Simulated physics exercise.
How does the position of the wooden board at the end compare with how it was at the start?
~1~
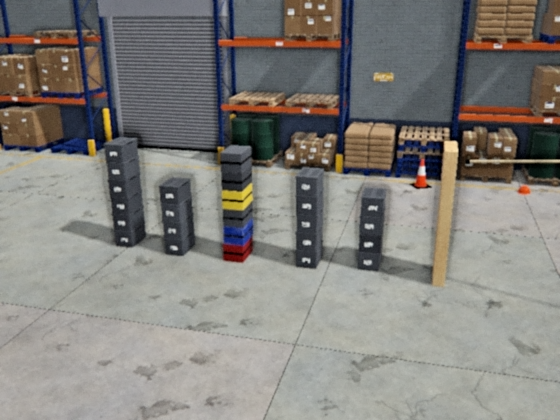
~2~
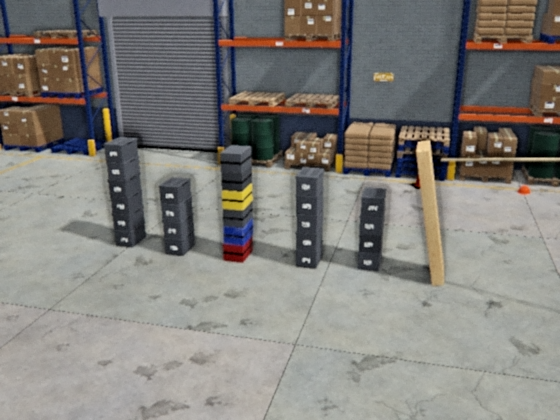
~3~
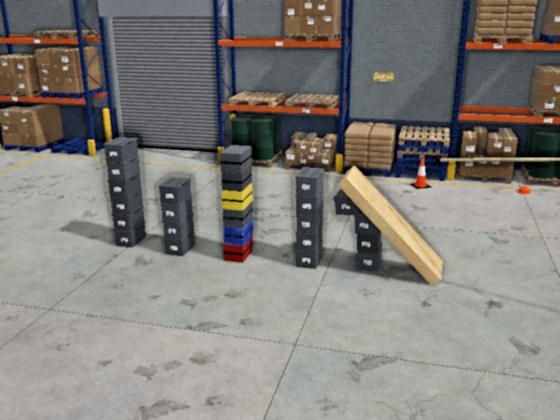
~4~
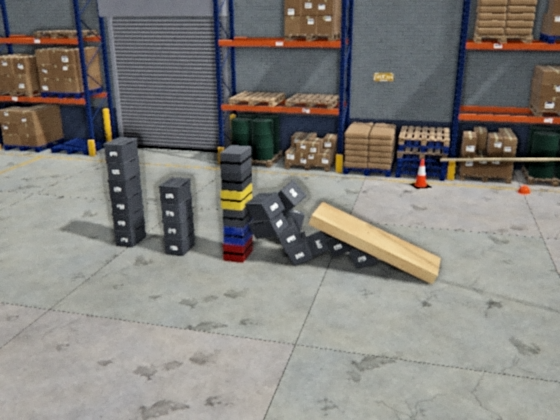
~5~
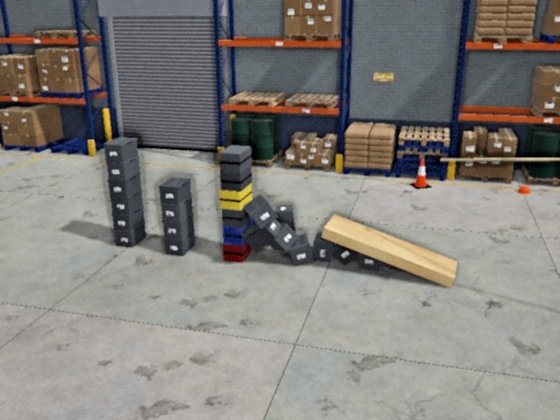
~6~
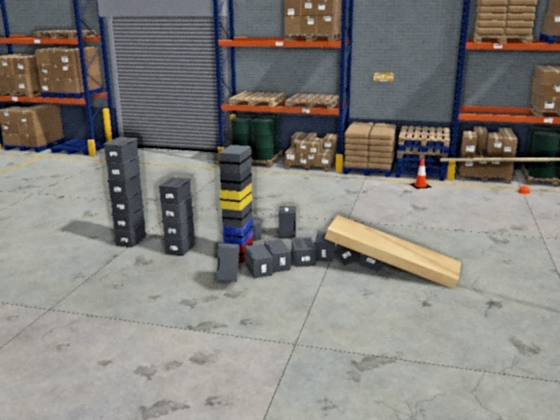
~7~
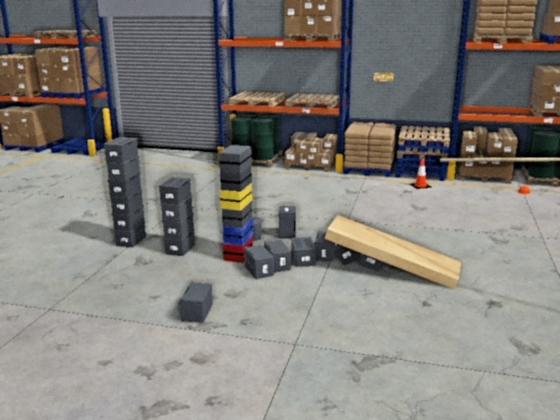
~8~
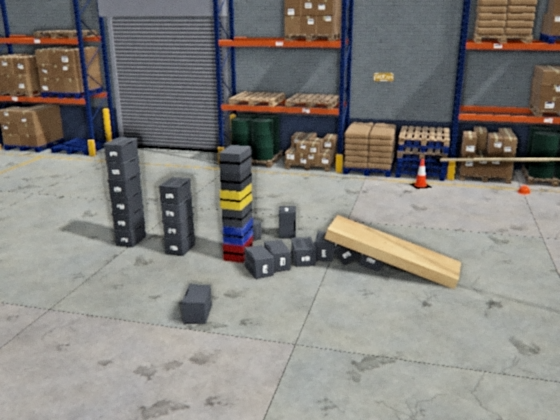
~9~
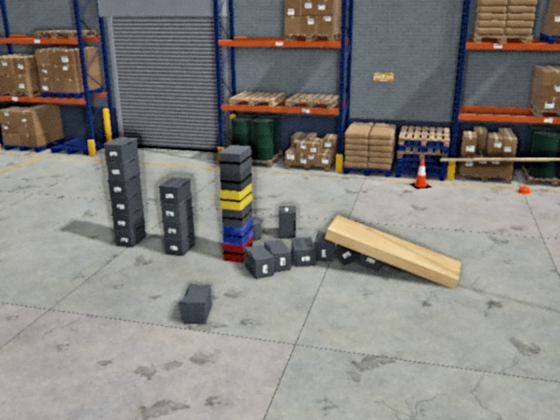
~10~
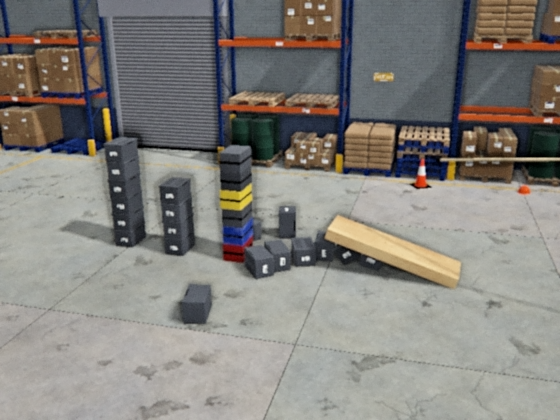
At the start the board stands upright at the right end of the row. By the end it lies on its side, sloping with its left end resting on fallen totes.
